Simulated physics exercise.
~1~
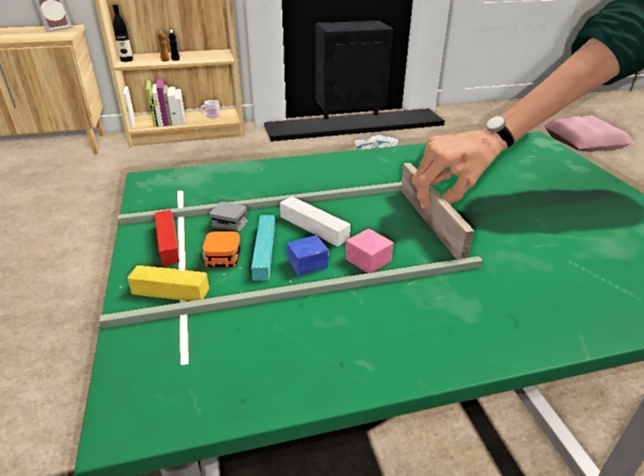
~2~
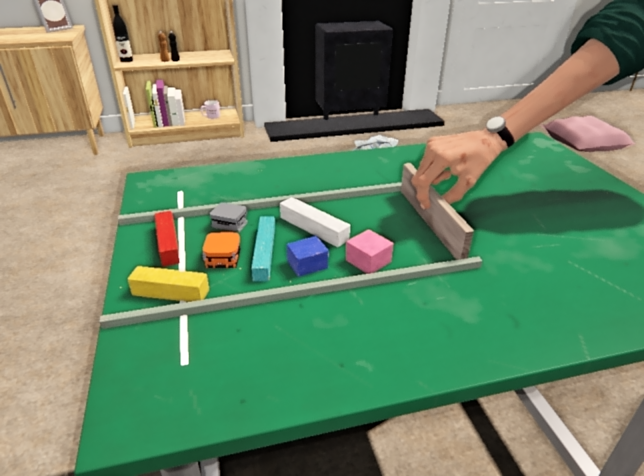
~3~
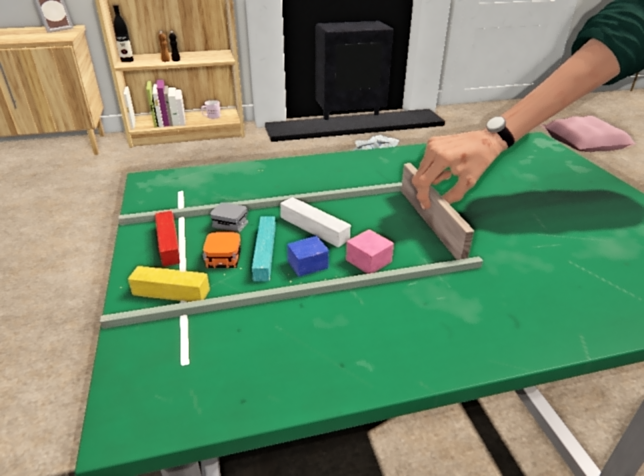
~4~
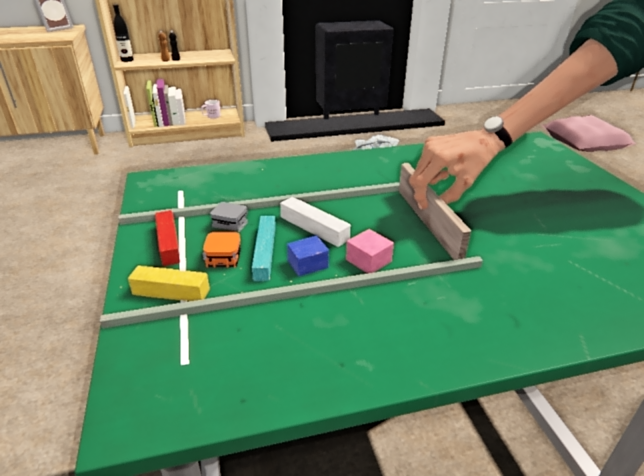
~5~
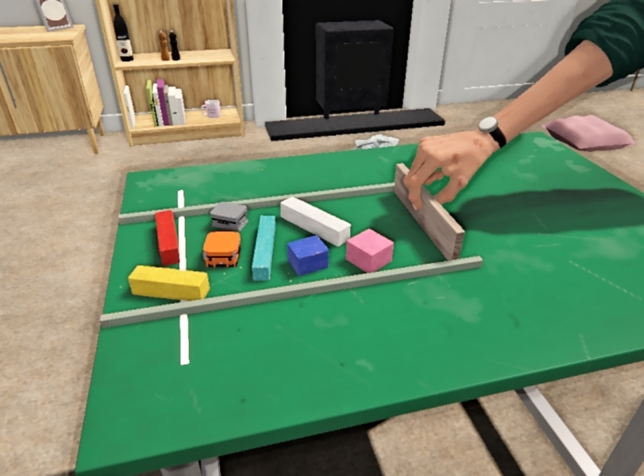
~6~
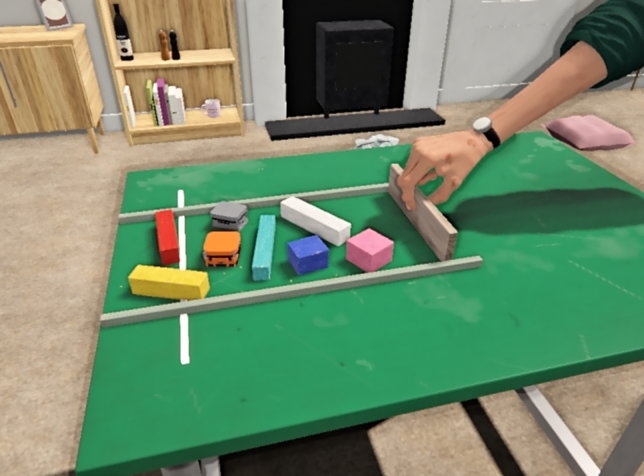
A hand held a wooden board upright between two rails on a green table, then slid it slightly left toward the colourful blocks and sticks, which stayed where they were without being touched.
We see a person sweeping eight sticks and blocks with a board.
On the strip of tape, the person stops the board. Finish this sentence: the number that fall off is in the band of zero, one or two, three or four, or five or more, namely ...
Namely one or two.
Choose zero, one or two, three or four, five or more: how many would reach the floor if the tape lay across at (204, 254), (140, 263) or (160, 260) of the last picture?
Tape by tape, the falls would be just one or two, then more than four, then more than four.
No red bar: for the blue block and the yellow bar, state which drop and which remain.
Looking at each, the blue block holds its spot and the yellow bar drops away.
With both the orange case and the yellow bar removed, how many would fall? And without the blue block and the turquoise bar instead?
The first removal gives 0, the second gives 0.
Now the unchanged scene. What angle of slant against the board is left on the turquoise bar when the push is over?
It sits some 35° out of line.
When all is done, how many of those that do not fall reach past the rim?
Looks like 2 of them.
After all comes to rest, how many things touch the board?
Count recorded: 2.
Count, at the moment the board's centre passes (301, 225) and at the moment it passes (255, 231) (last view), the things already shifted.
So far 5, and 8 at the second.
Soon after, none off yet; red bar at rest near (168, 236); yellow bar at rest near (169, 283); orange case at rest near (223, 250).
After that, none off yet; red bar at rest near (168, 236); yellow bar at rest near (169, 283); orange case displaced a little near (206, 246).
And then, none off yet; red bar displaced a little near (137, 235); yellow bar displaced about its own width near (113, 290); orange case displaced well along near (161, 236).
In the end, the number that fall off is one or two; gone, yellow bar and red bar.
